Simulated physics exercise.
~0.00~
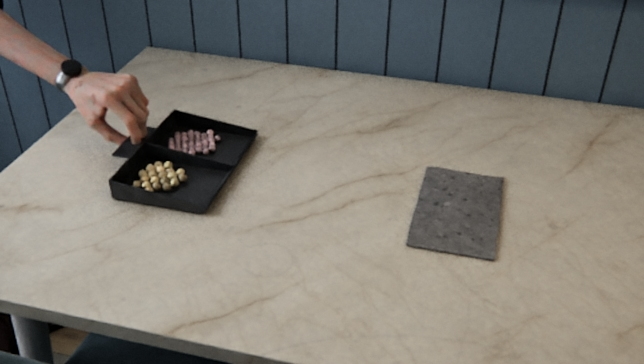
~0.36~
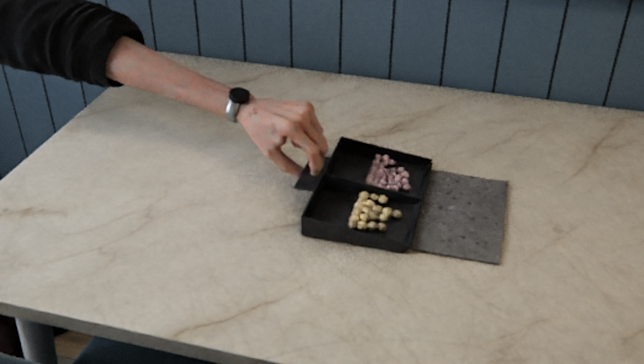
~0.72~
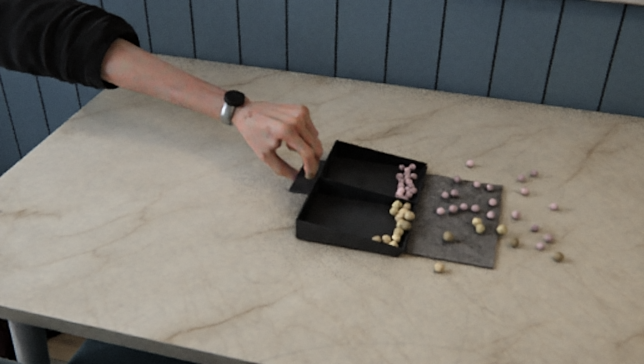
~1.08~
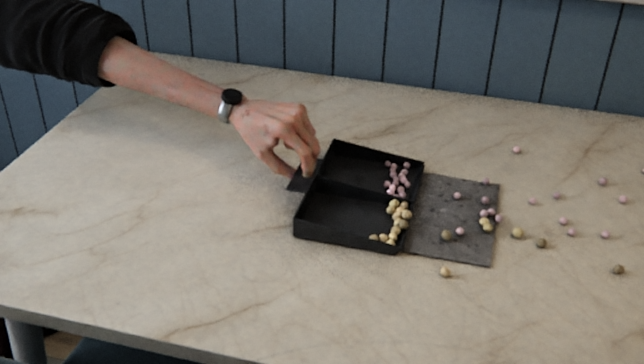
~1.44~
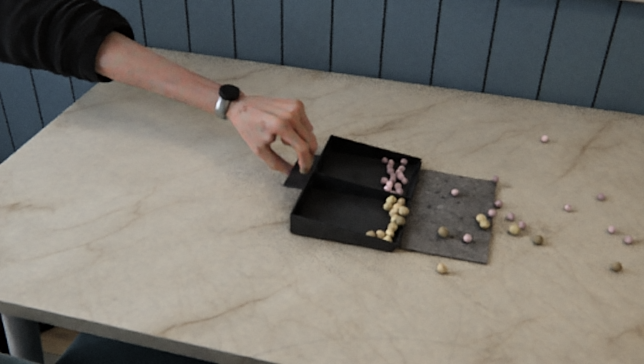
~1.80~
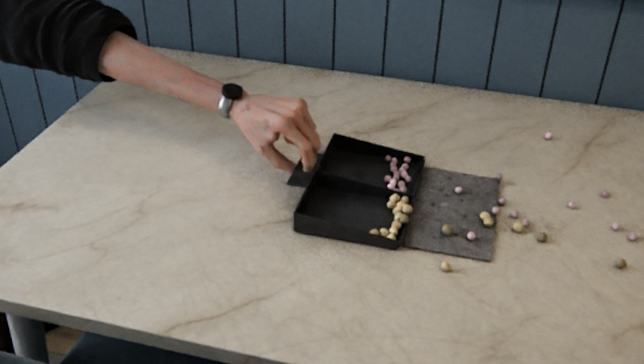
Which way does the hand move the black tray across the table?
The hand moves the tray to the right, toward the grey slab.
